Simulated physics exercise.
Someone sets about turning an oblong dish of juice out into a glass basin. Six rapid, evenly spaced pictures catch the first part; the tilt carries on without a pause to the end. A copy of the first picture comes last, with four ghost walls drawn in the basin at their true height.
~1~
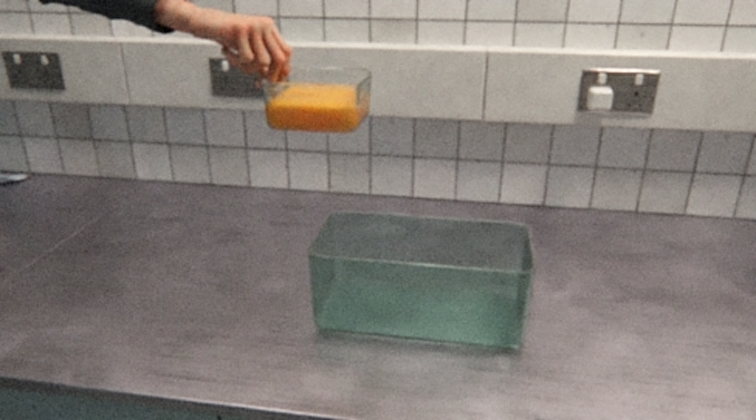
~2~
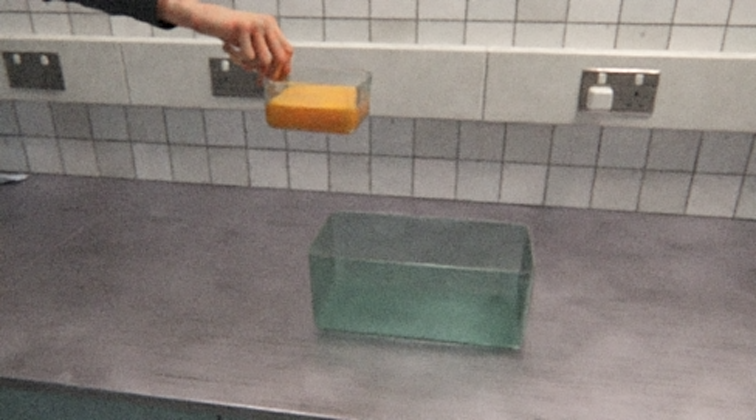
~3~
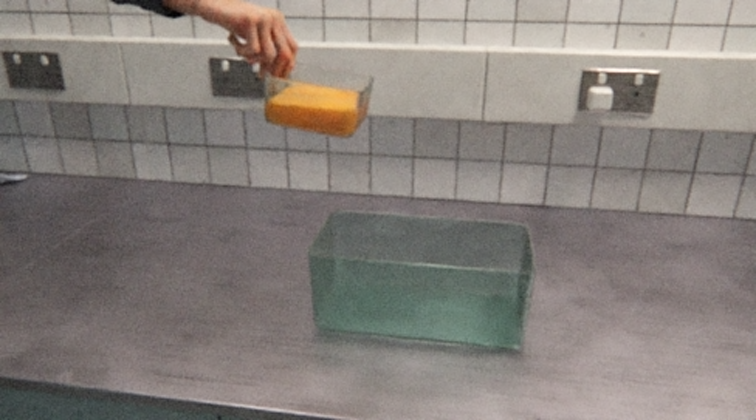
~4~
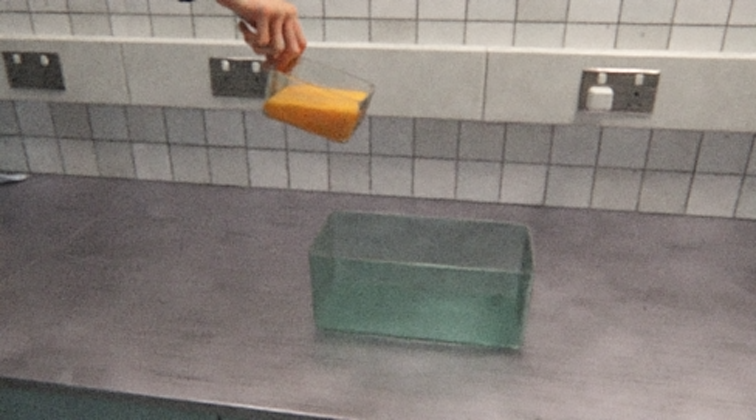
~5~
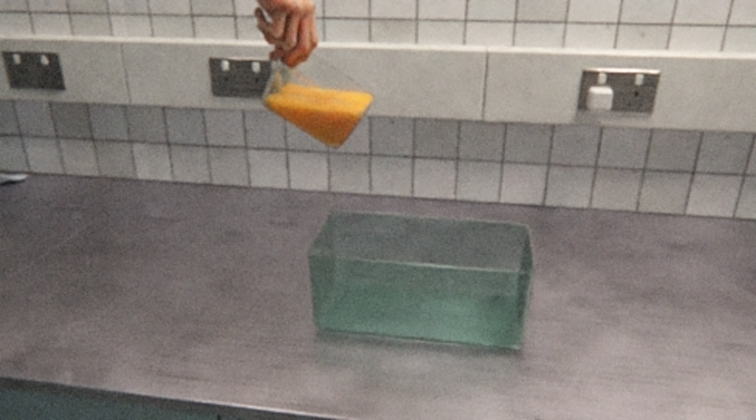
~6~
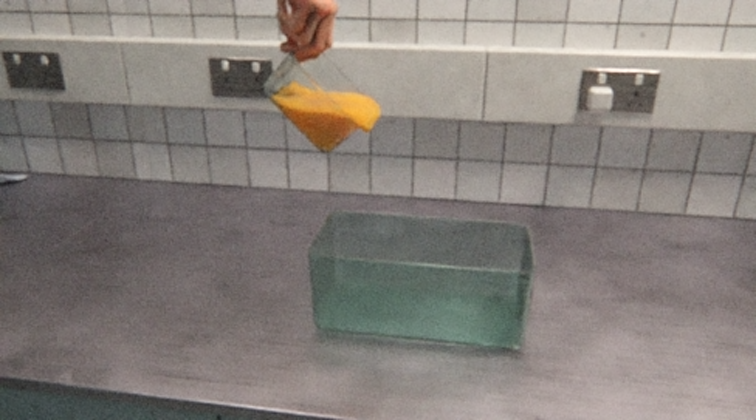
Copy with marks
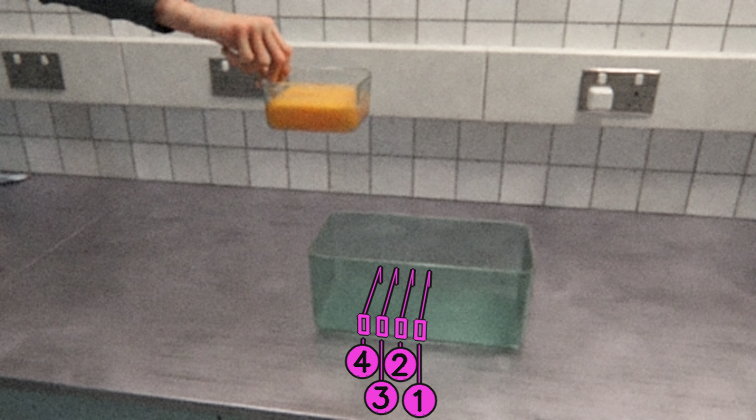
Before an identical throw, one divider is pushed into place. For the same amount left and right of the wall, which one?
2 beats the others.
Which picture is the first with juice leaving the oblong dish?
Picture 6.
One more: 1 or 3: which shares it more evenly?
It is 3.
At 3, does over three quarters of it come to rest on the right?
No.
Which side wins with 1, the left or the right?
The left side.
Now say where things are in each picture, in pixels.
The first picture shows upright, lip at (363, 77); basin from (315, 325) to (524, 346); nothing has left yet.
The second picture shows tipped about 2°, lip at (364, 78); nothing has left yet.
The third picture shows tipped about 8°, lip at (366, 84); nothing has left yet.
The fourth picture shows tipped about 18°, lip at (368, 92); nothing has left yet.
The fifth picture shows tipped about 31°, lip at (369, 103); nothing has left yet.
The sixth picture shows tipped about 45°, lip at (366, 116); juice is over the lip, down to (370, 124).
In magenta, 1 at (419, 344); 2 at (400, 343); 3 at (381, 341); 4 at (363, 339).
With 1, about 84 % ends left of the wall and 14 % right of it.
With 2, about 48 % ends left of the wall and 51 % right of it.
With 3, about 32 % ends left of the wall and 66 % right of it.
With 4, about 19 % ends left of the wall and 79 % right of it.
